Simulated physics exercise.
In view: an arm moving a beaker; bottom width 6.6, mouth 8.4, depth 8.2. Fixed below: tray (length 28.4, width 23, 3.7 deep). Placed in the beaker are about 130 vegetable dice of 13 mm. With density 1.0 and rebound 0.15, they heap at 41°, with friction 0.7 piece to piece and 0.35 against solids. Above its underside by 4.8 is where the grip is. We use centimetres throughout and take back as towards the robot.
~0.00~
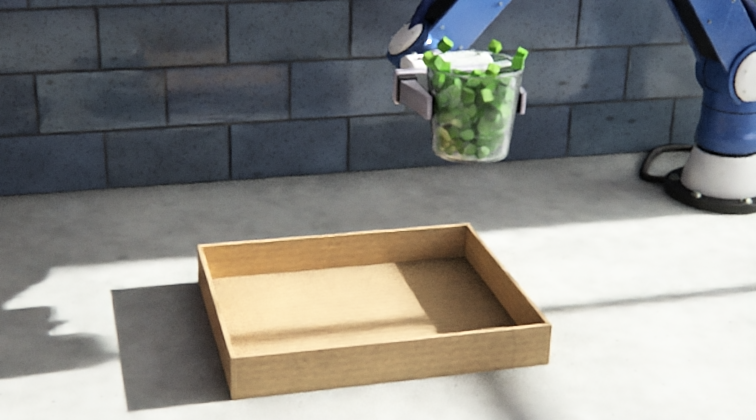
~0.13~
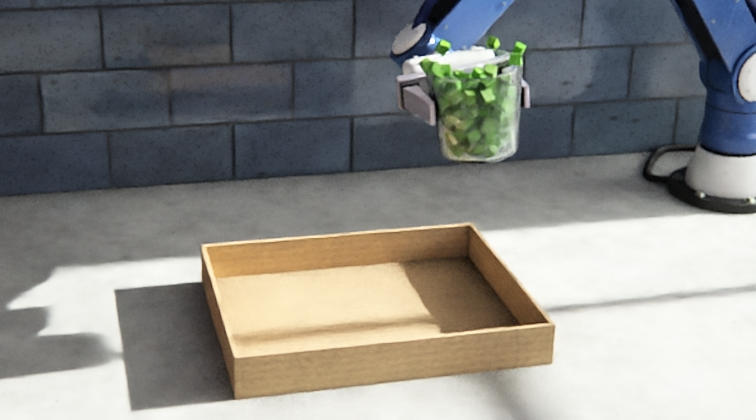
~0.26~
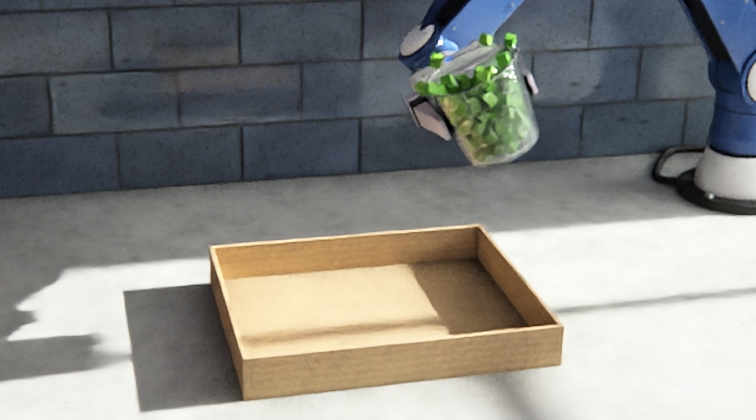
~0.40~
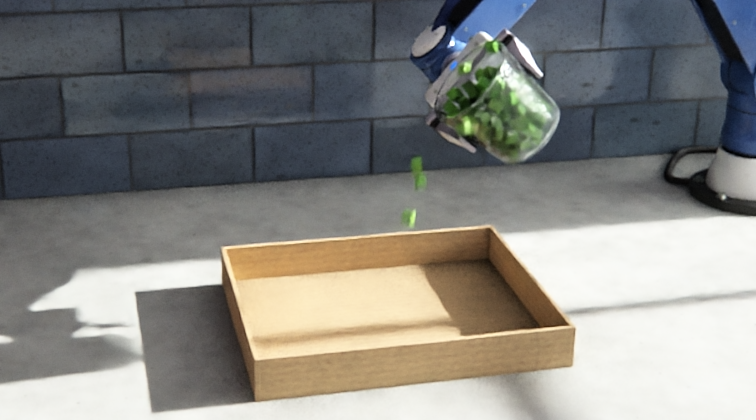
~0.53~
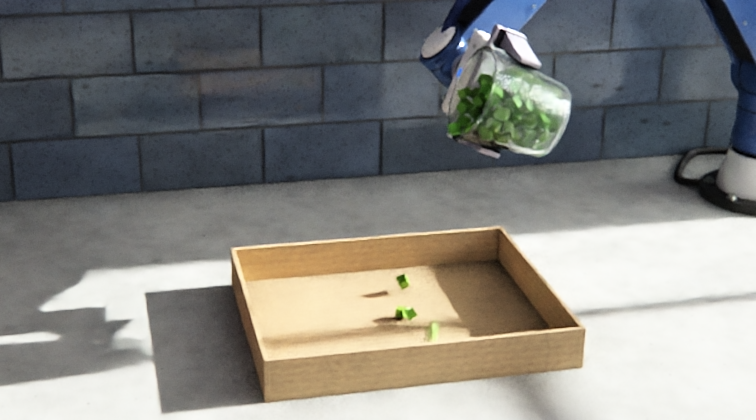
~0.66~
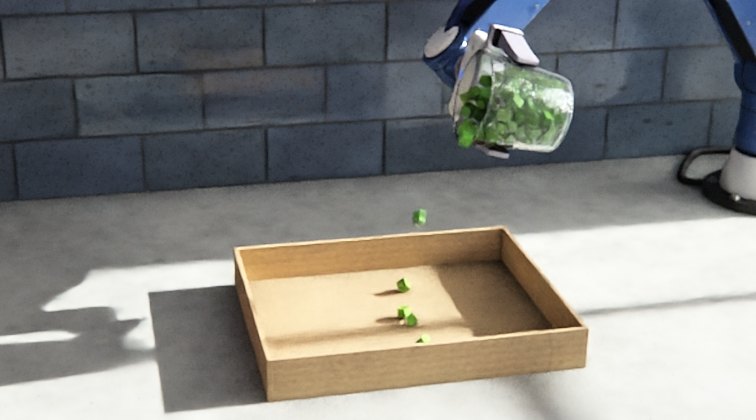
A clear beaker heaped with green vegetable dice was tilted steadily forward by a blue robot arm, and a few pieces dropped out one after another into the shallow wooden tray below.
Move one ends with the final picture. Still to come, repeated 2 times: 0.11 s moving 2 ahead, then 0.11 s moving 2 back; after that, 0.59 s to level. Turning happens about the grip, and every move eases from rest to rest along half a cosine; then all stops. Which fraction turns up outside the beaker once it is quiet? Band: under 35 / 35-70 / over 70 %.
Under 35 %.
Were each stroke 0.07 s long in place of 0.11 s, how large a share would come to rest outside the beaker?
Around 50 percent.
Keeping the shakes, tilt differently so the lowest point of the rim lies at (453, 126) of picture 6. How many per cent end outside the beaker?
My estimate is some 5 per cent.
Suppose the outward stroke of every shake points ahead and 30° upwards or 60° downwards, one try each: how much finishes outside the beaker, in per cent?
Result: Approx. 30 % and 5 %, one try each.
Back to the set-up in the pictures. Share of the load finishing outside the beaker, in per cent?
25 per cent, give or take.
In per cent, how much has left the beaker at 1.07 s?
Share out so far: Close to 20 %.
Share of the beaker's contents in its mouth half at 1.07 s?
Roughly 60 %.
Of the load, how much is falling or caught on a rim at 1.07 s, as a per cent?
Roughly 5 per cent.
By 1.07 s, tilted 75° forward, highest piece 23 above the table; 105 in the beaker, 17 in the tray, 7 in flight or on a rim.
By 1.48 s, tilted 20° forward, highest piece 25 above the table; 96 in the beaker, 33 in the tray.
By 1.89 s, level, highest piece 25 above the table; 96 in the beaker, 33 in the tray.
By 2.94 s, level, highest piece 25 above the table; 96 in the beaker, 33 in the tray.
Final count, 96 in the beaker, 33 in the tray. That is 26 % outside the beaker.
